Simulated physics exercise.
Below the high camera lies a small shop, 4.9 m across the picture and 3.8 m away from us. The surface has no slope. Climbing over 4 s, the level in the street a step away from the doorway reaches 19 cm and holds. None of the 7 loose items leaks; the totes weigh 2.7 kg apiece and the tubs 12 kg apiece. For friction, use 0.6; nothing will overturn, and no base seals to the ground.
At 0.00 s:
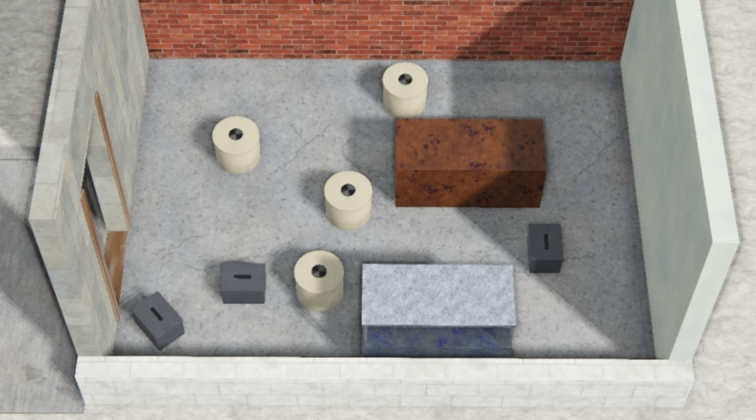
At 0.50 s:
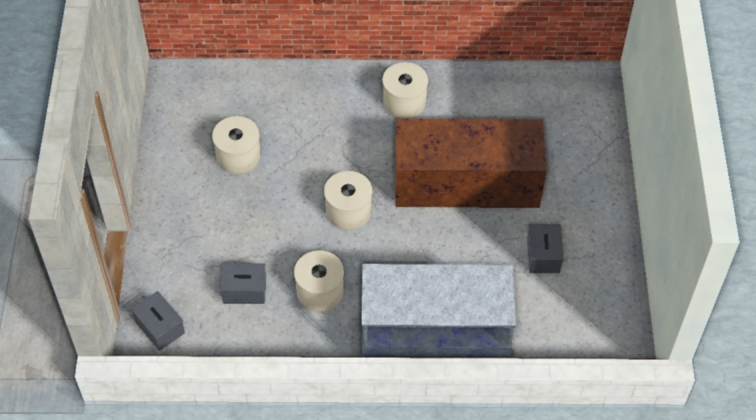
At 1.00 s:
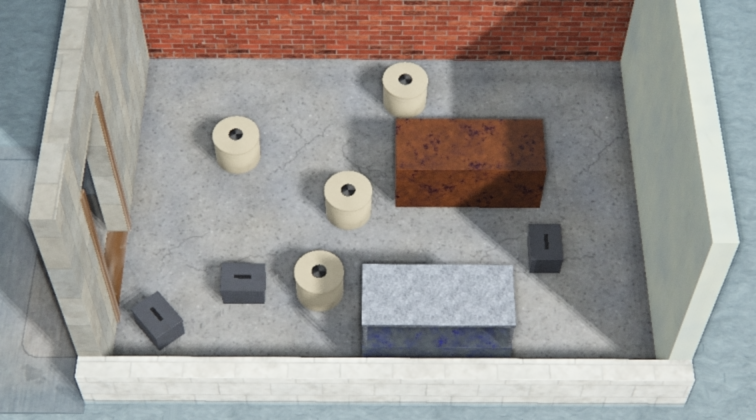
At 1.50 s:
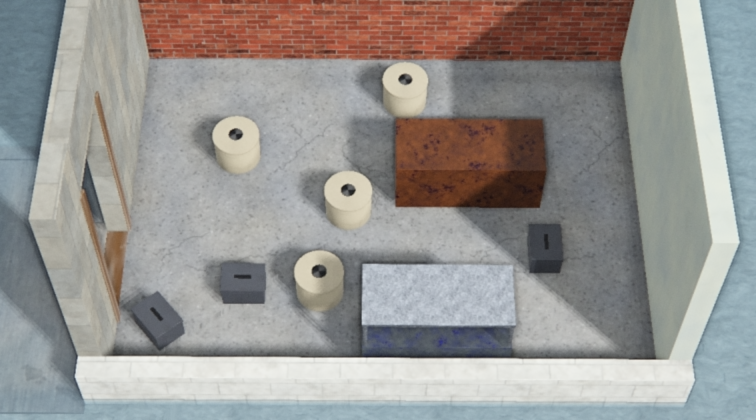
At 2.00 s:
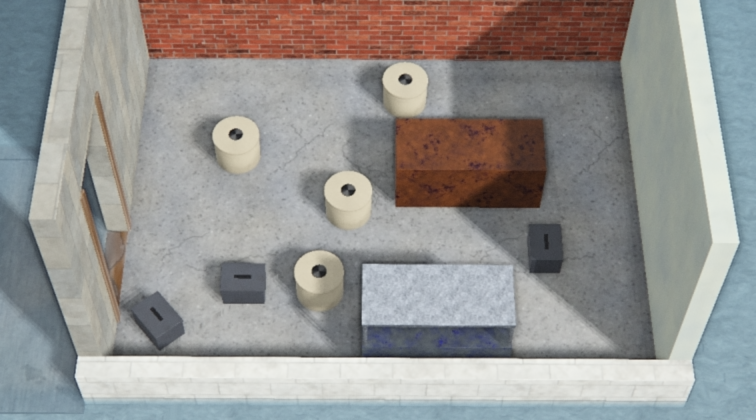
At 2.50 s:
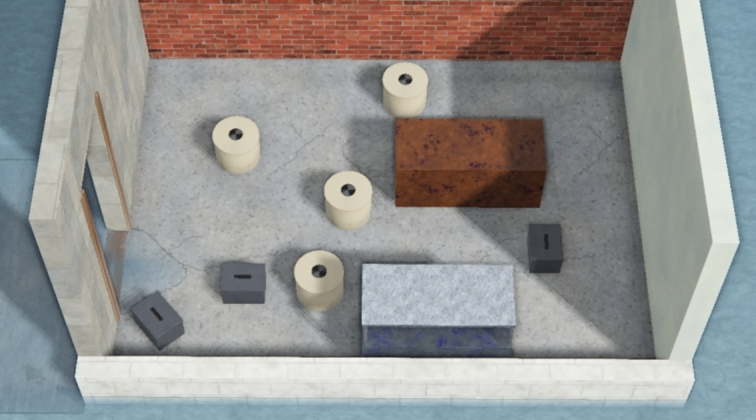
Water spread over the ground outside a small walled shop, then a thin sheet crept in through the left doorway, while the cream cylinders, dark boxes and two large blocks inside stayed still.
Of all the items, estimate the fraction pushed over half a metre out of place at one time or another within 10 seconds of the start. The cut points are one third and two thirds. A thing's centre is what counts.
The moved portion lies in the middle band, a third to two thirds.
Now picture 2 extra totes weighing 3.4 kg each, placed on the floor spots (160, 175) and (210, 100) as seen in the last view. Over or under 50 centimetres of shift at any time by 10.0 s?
Order as asked - inside the cutoff and inside the cutoff.
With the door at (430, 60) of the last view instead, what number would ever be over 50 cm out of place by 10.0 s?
In that case the number is 2.
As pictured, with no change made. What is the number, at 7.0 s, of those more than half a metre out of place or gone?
I make it 1.
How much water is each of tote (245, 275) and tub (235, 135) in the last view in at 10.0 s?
I'd estimate 8 cm for the first and 3 cm for the second.
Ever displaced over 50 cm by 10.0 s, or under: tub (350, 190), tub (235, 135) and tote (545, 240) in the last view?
Within, within, beyond.
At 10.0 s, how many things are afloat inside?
It comes to 3 of them.
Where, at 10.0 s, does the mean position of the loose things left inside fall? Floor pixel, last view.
(375, 233).
After 3.5 s 0 of 7 are over 50 cm from their spots; 0 afloat.
After 4.5 s 0 of 7 are over 50 cm from their spots; 1 afloat.
After 7.0 s 1 of 7 are over 50 cm from their spots; 3 afloat.
After 10.0 s 3 of 7 are over 50 cm from their spots, and 3 have been at some point; 3 afloat.
